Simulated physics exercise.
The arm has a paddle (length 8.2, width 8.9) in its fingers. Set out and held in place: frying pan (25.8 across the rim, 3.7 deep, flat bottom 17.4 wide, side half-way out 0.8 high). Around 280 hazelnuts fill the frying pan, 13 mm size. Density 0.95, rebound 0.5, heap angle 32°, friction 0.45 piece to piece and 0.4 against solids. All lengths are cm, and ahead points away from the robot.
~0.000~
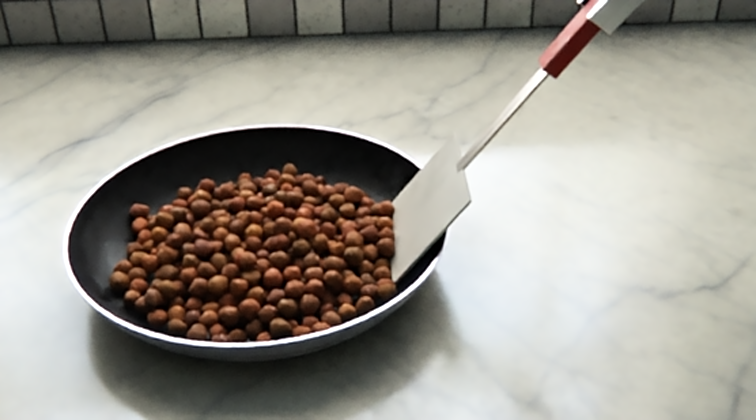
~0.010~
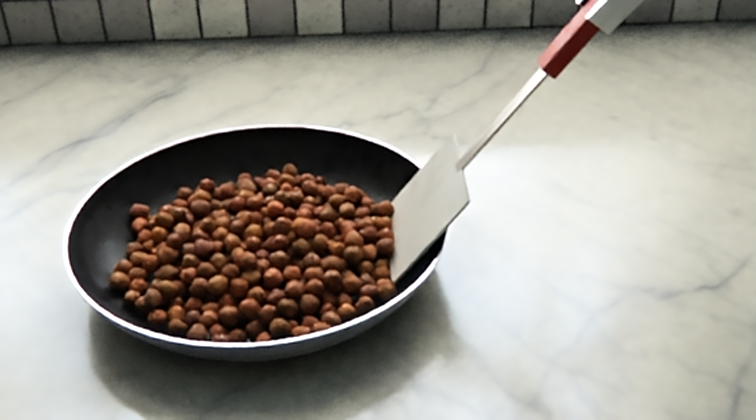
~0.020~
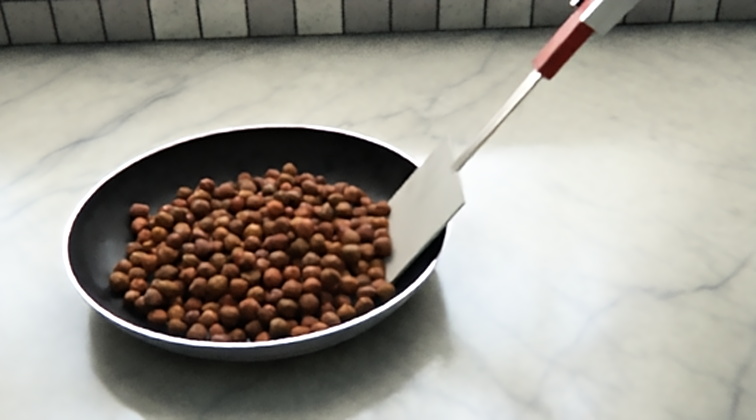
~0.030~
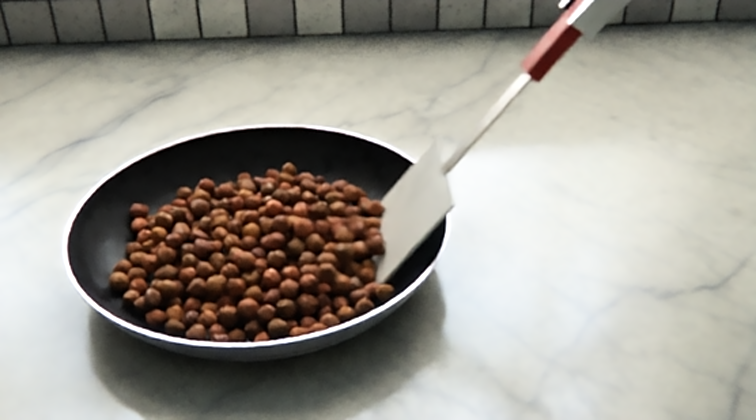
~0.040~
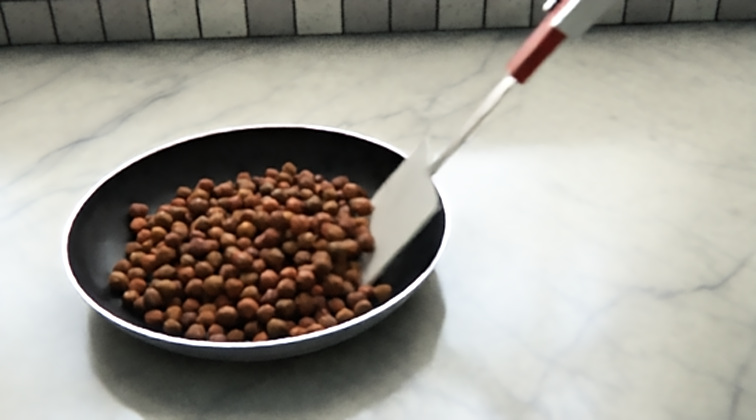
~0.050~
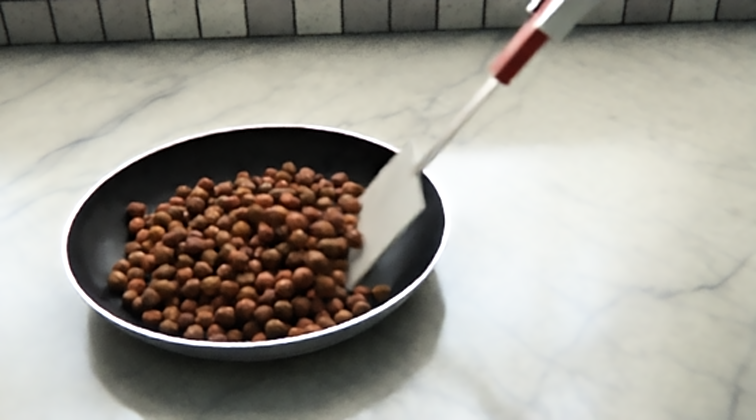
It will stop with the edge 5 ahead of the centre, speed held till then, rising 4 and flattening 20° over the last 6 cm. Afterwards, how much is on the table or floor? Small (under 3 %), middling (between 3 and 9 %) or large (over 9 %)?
Share on the table or floor: Large (over 9 %).
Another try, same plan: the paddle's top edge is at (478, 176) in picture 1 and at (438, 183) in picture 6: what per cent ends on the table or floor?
About 5 per cent.
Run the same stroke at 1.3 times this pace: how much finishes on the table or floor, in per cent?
Some 15 per cent.
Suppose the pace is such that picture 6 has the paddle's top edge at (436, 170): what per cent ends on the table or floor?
Some 0 per cent.
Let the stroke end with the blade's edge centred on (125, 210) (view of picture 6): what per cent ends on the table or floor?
About 25 per cent.
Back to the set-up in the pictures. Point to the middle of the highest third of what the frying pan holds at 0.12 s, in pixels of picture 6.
Around (222, 224).
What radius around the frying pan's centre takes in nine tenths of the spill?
Roughly 55 cm.
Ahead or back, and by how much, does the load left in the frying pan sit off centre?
About 4.5 cm ahead.
By 0.09 s, sloping 53°, highest piece 4 above the table; 282 in the frying pan.
By 0.12 s, sloping 46°, highest piece 6 above the table; 282 in the frying pan.
By 0.34 s, sloping 33°, highest piece 5 above the table; 248 in the frying pan, 32 on the table or floor, 2 on the blade or in flight.
By 1.39 s, sloping 33°, highest piece 4 above the table; 247 in the frying pan, 35 on the table or floor.
Final count, 247 in the frying pan, 35 on the table or floor. That is 12 % on the table or floor.
